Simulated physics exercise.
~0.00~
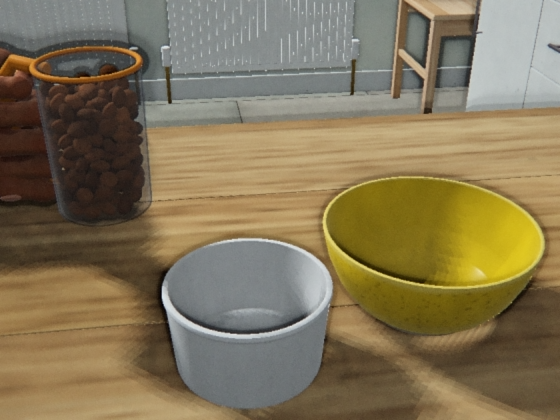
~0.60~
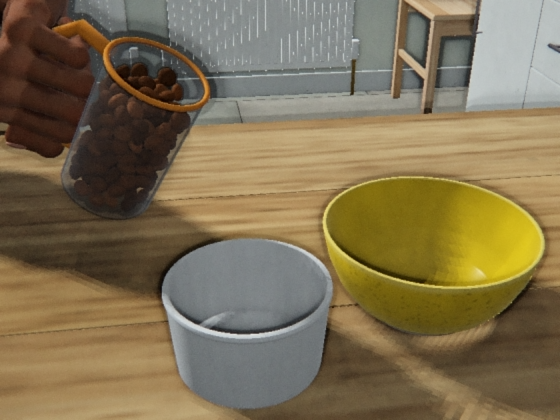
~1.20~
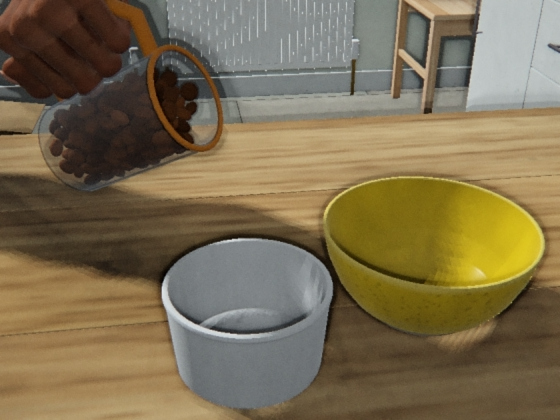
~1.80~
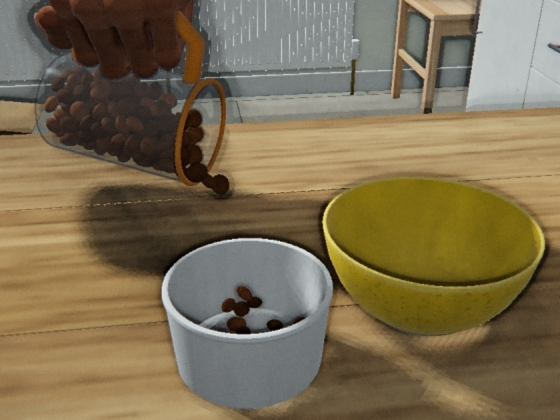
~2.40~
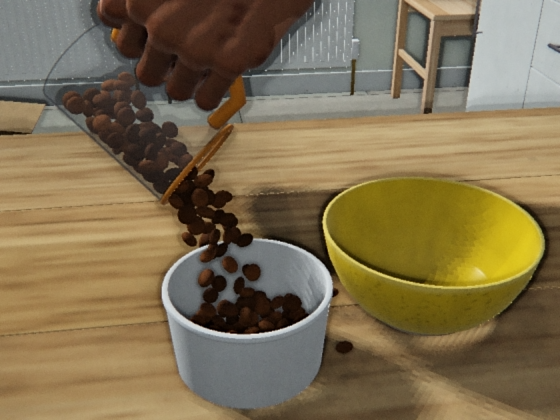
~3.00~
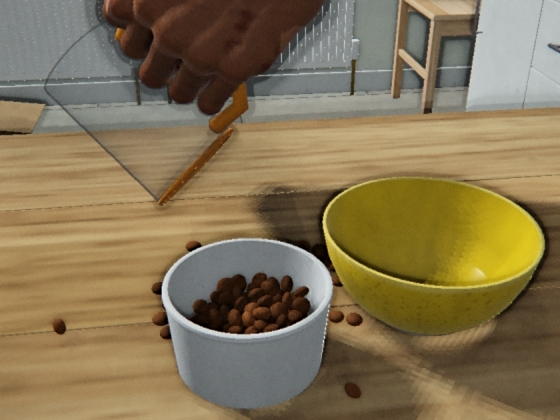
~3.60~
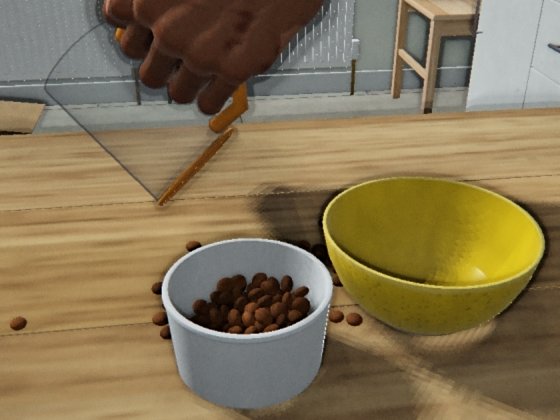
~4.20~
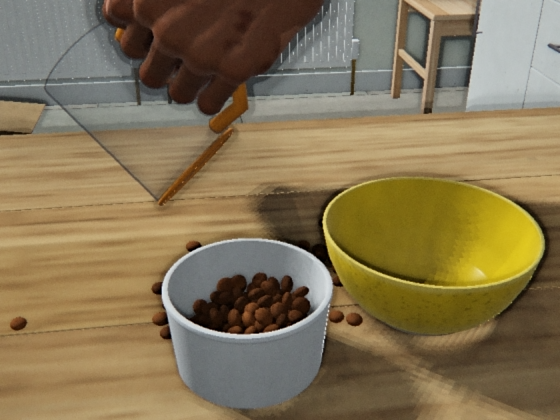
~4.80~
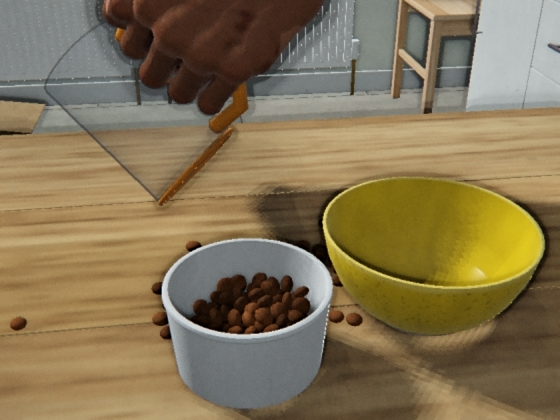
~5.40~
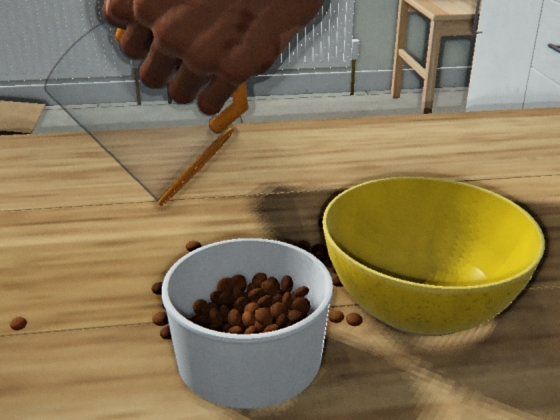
A hand tips brown pieces from a clear cup into a white dish, spilling some around it.
